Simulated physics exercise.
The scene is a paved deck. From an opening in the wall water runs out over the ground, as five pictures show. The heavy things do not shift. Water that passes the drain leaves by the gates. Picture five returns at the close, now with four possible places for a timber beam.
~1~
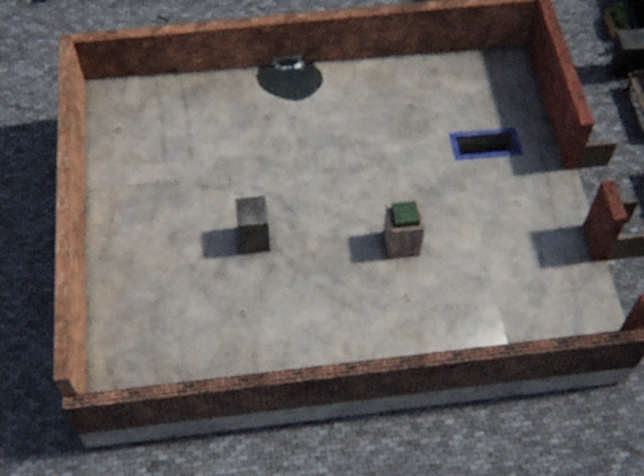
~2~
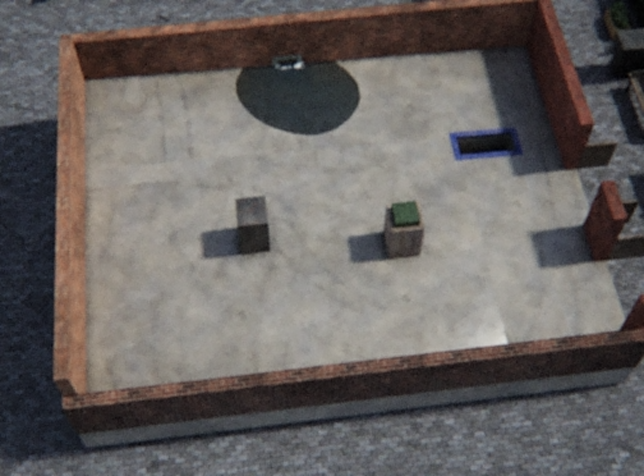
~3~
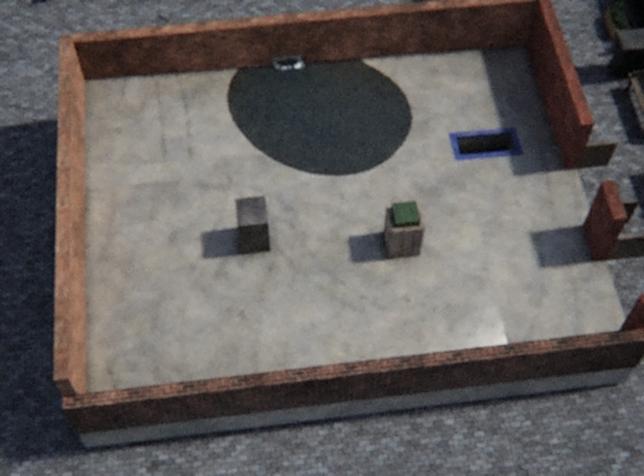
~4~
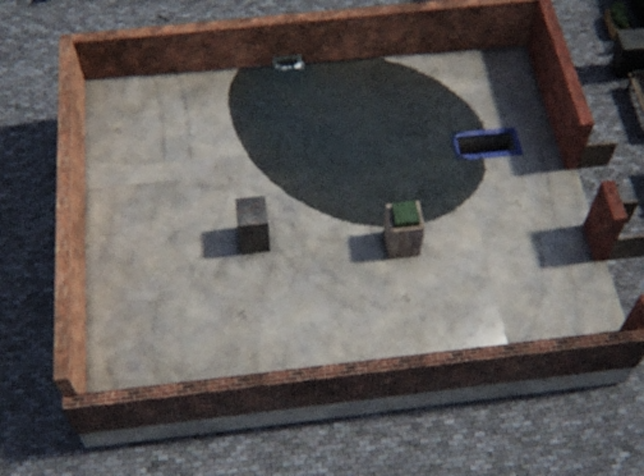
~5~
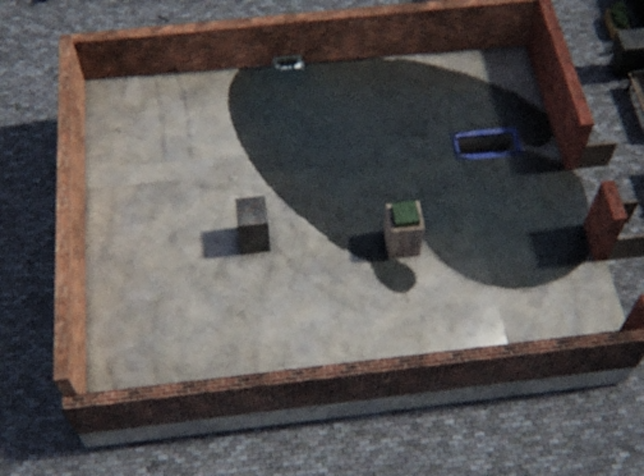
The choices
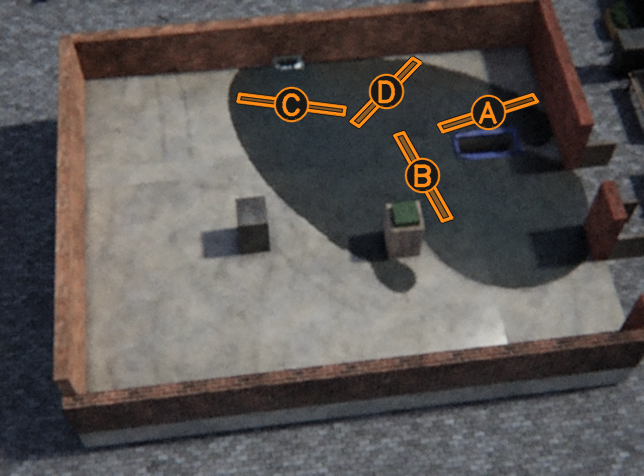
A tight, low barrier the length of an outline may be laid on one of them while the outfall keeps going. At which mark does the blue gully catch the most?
Go for C.
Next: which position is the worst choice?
D.
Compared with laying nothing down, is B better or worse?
Position B is worse.
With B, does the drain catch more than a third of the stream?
No, it does not.
On the marked copy, A from (440, 128) to (535, 98); B from (399, 134) to (447, 219); C from (238, 97) to (344, 111); D from (355, 123) to (416, 60).
If A is chosen, about 15 % of the stream runs into the blue gully, about 82 % out by the gates.
If B is chosen, about 16 % of the stream runs into the blue gully, about 84 % out by the gates.
If C is chosen, about 30 % of the stream runs into the blue gully, about 68 % out by the gates.
If D is chosen, about 5 % of the stream runs into the blue gully, about 94 % out by the gates.
